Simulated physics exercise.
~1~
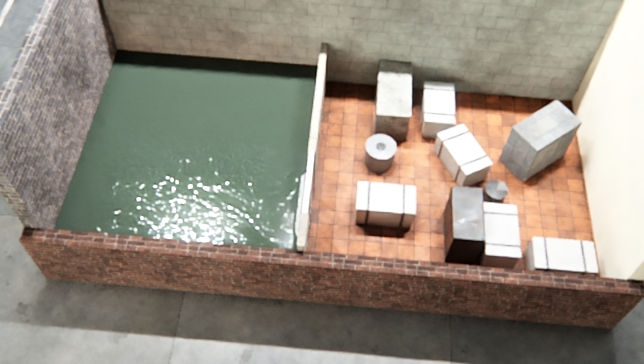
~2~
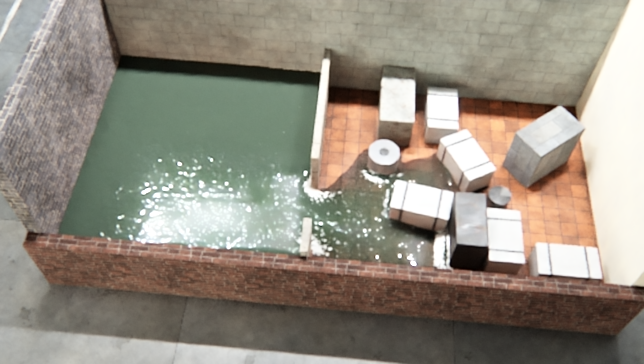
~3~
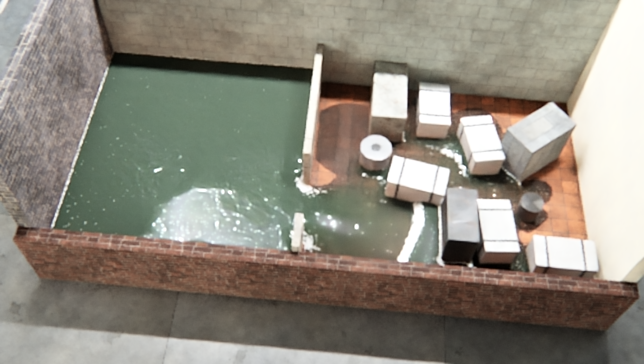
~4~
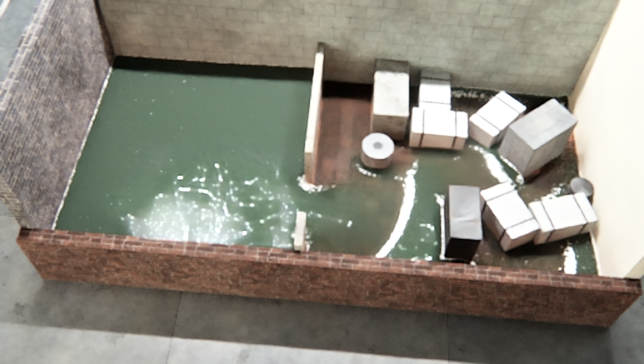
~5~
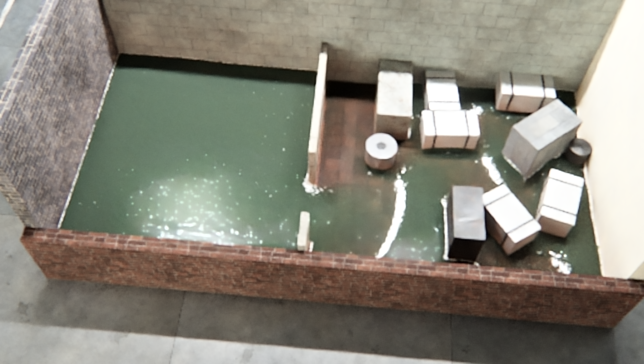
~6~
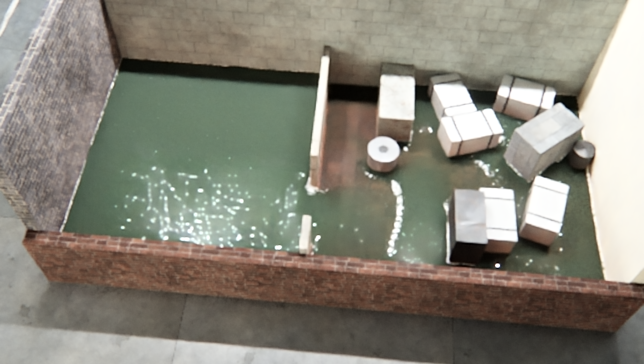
Two adjoining walled rooms are seen from above, the left one filled with green water and the right one dry, with blocks and banded white boxes standing on an orange tiled floor. The lower part of the dividing wall opens, and water spills through, shifting a white box near the gap to the right. The flood spreads among the boxes, covering more of the tiles. Several white boxes drift and turn toward the back and right walls, along with a small dark round container. By the end, green water surrounds the scattered boxes, while the tall gray blocks remain upright.
